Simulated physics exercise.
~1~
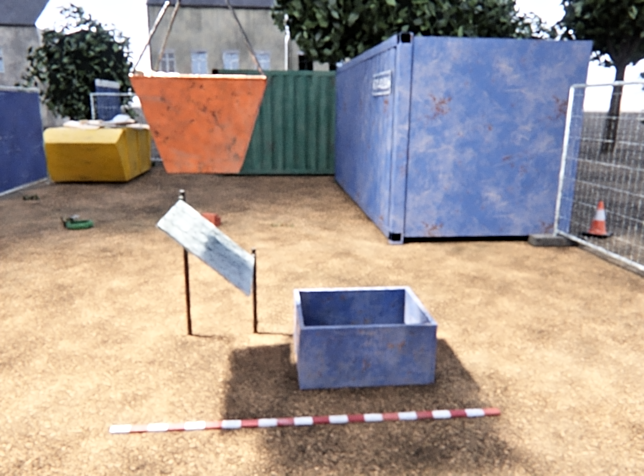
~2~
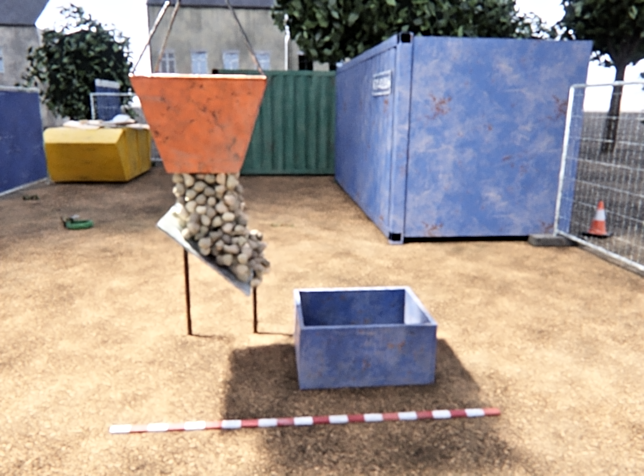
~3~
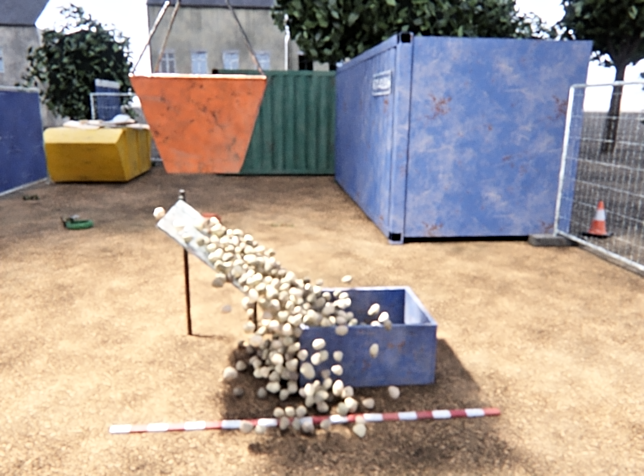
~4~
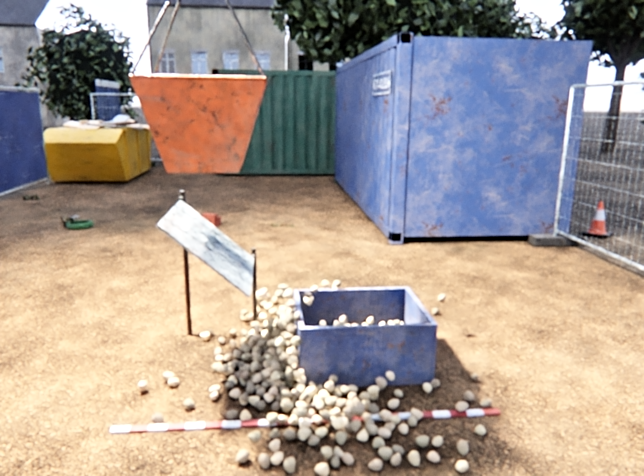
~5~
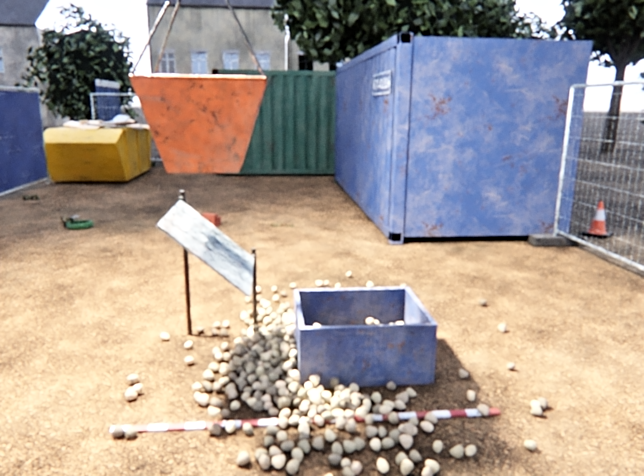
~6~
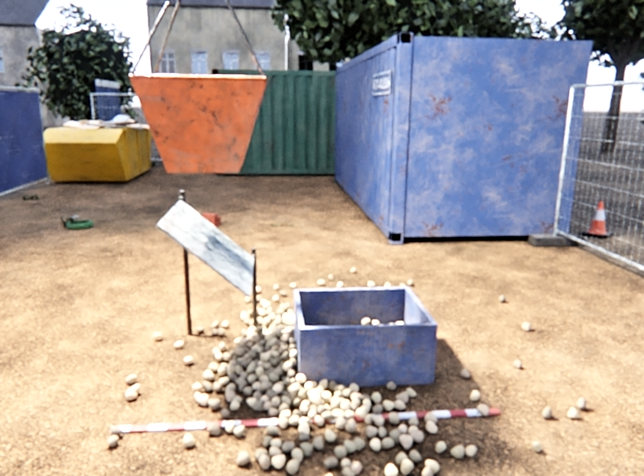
Orange skip dropping pale stones onto a sloping steel plate, most spilling around a blue open bin and some landing inside.
